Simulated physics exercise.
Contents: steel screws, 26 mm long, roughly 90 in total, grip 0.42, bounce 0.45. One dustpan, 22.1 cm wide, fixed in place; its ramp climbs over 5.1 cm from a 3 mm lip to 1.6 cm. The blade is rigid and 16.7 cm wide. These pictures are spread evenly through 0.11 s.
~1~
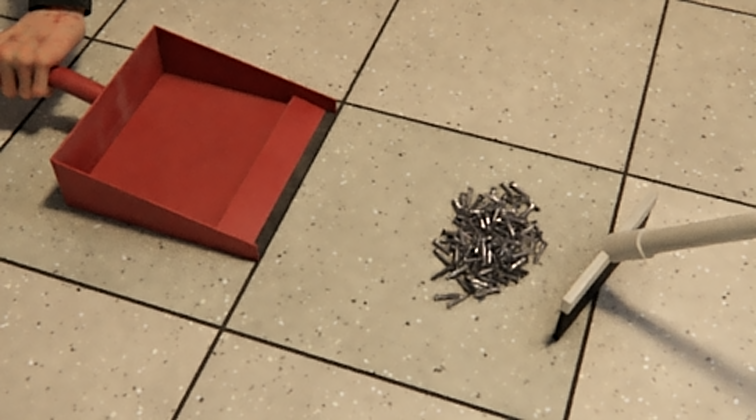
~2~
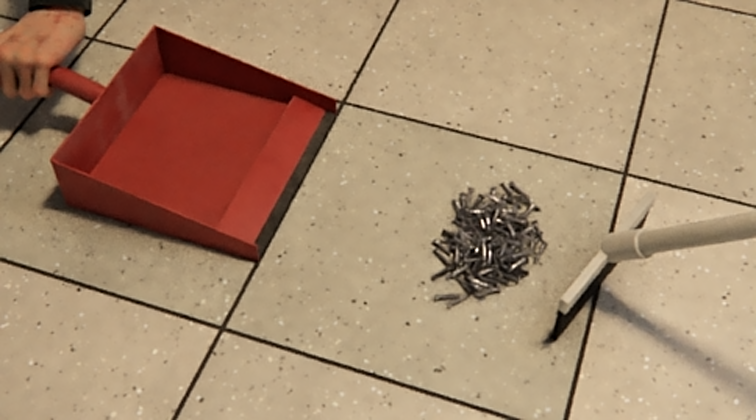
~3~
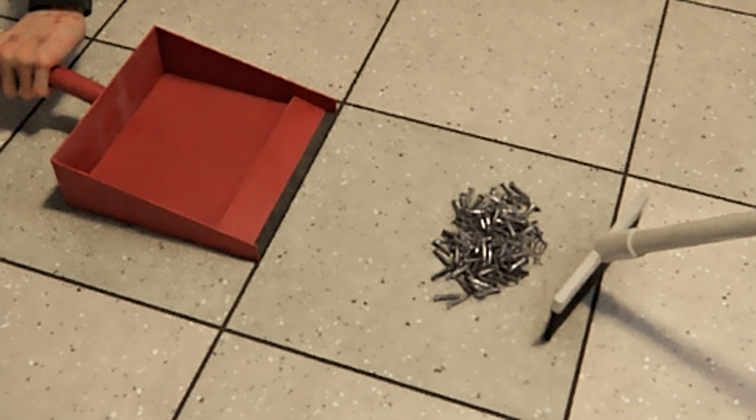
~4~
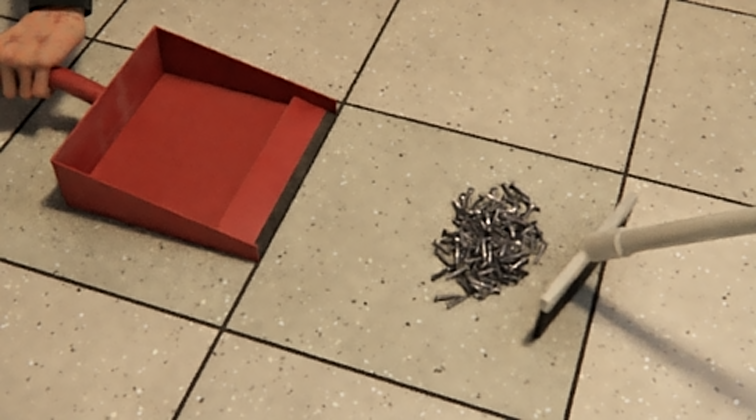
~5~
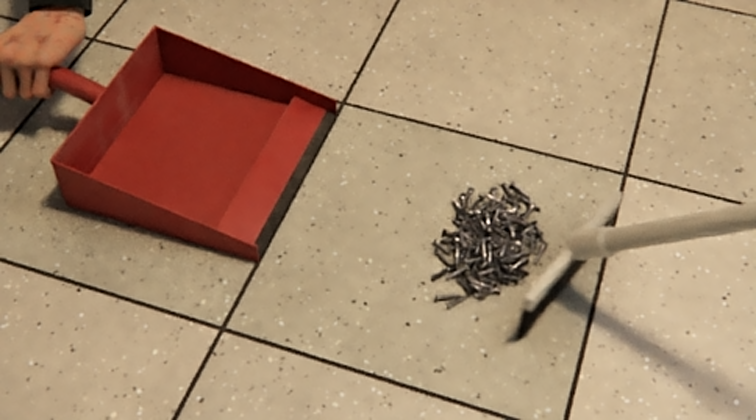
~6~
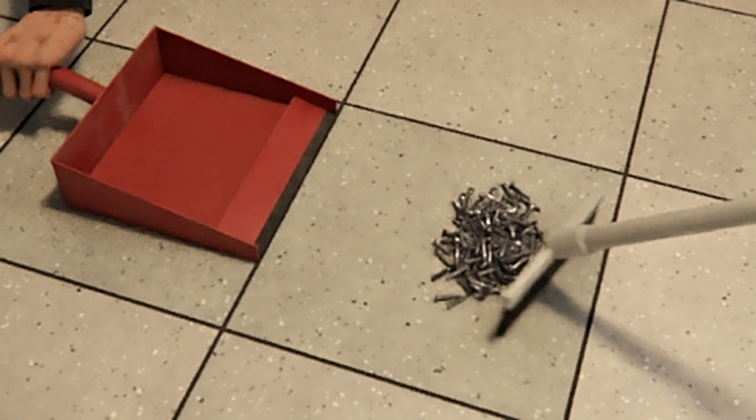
A pale, long-handled blade stands on the speckled tile floor to the right of a small pile of steel screws, then slides slowly left until its edge reaches the pile's right side. The screws stay heaped in place, and a hand at the left holds the red dustpan still.
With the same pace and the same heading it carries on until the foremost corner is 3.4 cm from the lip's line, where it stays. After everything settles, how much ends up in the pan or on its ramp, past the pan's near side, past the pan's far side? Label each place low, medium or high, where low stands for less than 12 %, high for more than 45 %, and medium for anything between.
Pan: Low. Near side: Low. Far side: Low.
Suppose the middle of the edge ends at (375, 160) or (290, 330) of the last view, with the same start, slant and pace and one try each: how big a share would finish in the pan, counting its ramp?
The two tries give about 10 and 0 percent.
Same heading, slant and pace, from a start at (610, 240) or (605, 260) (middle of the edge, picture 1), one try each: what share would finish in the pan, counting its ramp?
About 5 and 5 per cent.
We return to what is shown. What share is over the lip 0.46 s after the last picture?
It's near 5 percent at that moment.
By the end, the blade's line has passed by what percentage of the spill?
About 25 per cent.
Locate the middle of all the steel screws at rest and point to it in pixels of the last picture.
Centre at rest, approx.: (338, 190) px.
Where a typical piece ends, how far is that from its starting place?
I'd put it near 18 cm.
Then, 0.14 s after the last picture, middle of the blade 16 cm from the lip; 0 % over the lip, far side 0 %, near side 0 %.
Then, 0.23 s after the last picture, middle of the blade 9 cm from the lip; 0 % over the lip, far side 0 %, near side 0 %.
Then, 0.46 s after the last picture, middle of the blade 6 cm from the lip; 5 % over the lip, far side 0 %, near side 5 %.
In the end, pan 5 %, near side 5 %, far side 5 %, in front of the lip or behind the blade 90 %.
